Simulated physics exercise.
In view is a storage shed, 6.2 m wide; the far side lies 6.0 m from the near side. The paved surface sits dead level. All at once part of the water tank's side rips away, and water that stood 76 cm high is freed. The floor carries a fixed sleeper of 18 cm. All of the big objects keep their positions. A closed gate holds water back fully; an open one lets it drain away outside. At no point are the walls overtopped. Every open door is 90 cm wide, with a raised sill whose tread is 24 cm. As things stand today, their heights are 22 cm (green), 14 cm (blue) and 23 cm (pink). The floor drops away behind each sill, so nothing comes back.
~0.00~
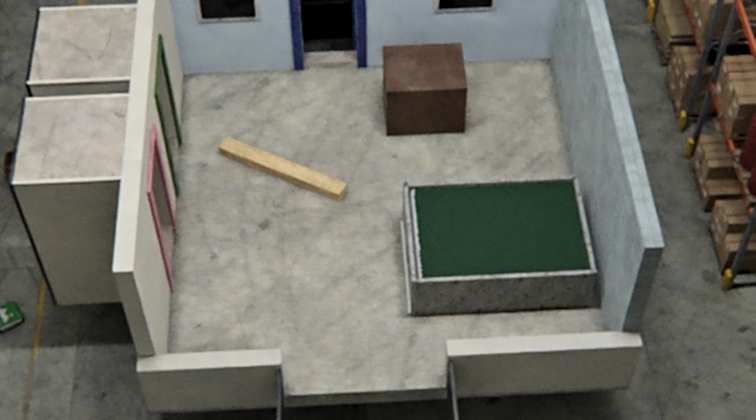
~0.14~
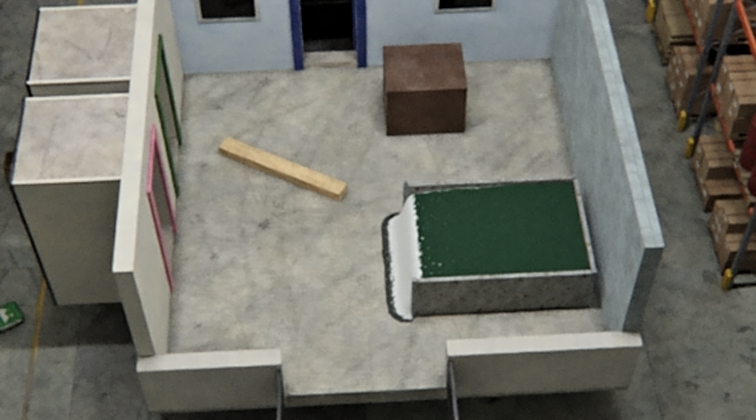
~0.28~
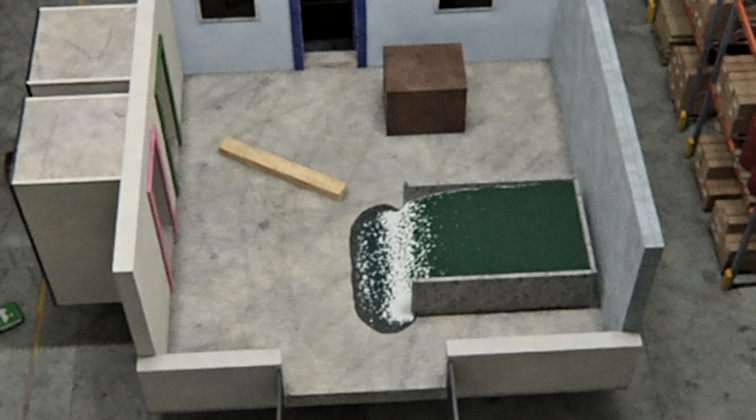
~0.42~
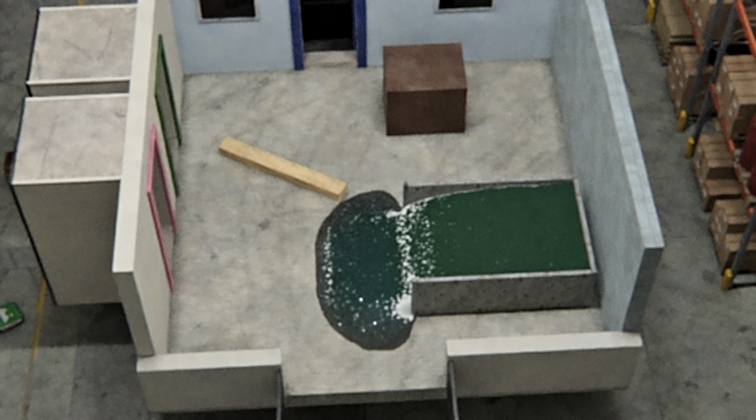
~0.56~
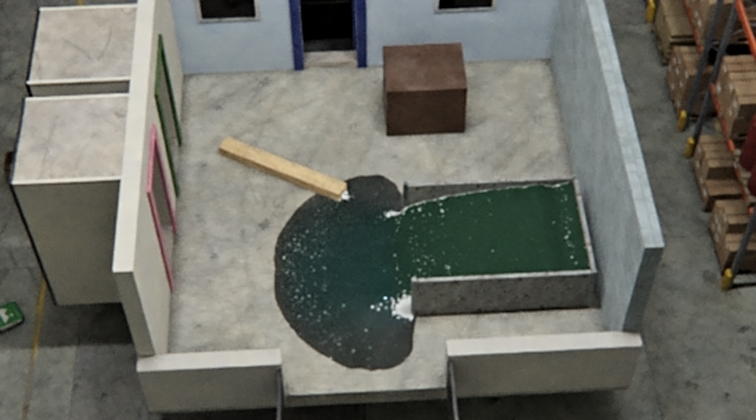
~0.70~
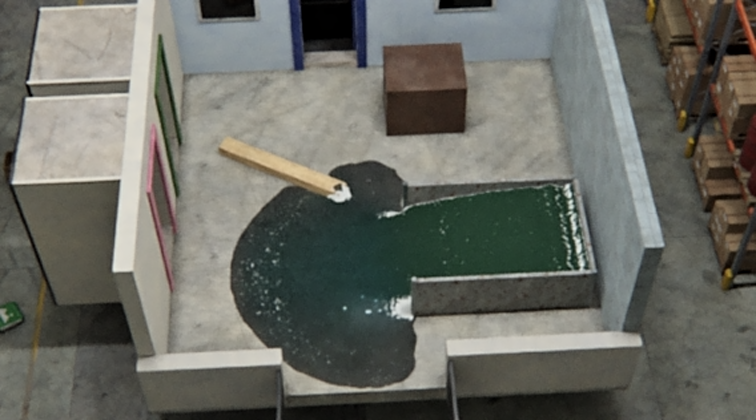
In a storage shed seen from above, the left side of a water tank gives way and dark green water pours out, spreading leftward across the pale floor in a widening rounded pool that reaches around one end of a wooden beam.
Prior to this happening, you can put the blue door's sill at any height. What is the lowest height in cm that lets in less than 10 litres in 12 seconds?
6 cm.
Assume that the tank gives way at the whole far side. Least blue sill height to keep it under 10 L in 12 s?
In that case you'd want it roughly 14.5 cm high.
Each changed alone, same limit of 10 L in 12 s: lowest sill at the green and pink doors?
Roughly 22 cm for the green door and roughly 32 cm for the pink door.
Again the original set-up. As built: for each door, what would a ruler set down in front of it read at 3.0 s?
Door depths (cm): Green = 25, blue = 5, pink = 32.
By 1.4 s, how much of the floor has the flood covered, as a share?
Approximately 40 % of it.
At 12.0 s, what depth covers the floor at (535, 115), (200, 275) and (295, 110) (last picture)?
Depth: About 6, 6, 4 cm.
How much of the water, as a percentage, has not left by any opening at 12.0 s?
About 72 in every hundred.
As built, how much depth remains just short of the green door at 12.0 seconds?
It stands about 6.0 centimetres deep.
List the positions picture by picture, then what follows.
In the first frame, still water, 76 cm deep, in the water tank at (497, 230); the blue door at (329, 24) is dry.
In the second frame, the gap is at (411, 256), the front 0.3 m out at (396, 312); the back of the water tank holds 76 cm.
In the third frame, the gap is at (411, 257), the front 0.7 m out at (363, 310); the back of the water tank holds 76 cm.
In the fourth frame, the gap is at (411, 258), the front 1.3 m out at (325, 302); the back of the water tank holds 76 cm.
In the fifth frame, water pours out at (411, 258) and has run 1.9 m, to (283, 300); about 8 cm deep outside, 74 cm at the back.
In the sixth frame, the front is at (238, 289), 2.5 m from the gap at (411, 258); 6.9 m2 of floor is wet, 65 cm left at the back; 2.3 m in a straight line remain to the blue door at (329, 24).
After 1.4 s water covers 40 % of the floor, deepest (34 cm) near (172, 279); it has not reached the blue door.
After 3.0 s water covers 50 % of the floor, deepest (32 cm) near (166, 386); 5 cm at the blue door, 0 litres in over its 14 cm sill.
After 12.0 s water covers 95 % of the floor, deepest (14 cm) near (547, 60); 6 cm at the blue door, 0 litres in over its 14 cm sill.
At the blue door as built, the water arrived by 2.4 s and peaked near 11 cm at 3.8 s.
Run again over the same 12 s with other heights there, 13 litres in over 5.5 cm, 7 litres over 6.5 cm. The limit of 10 litres is kept from about 6 cm up.
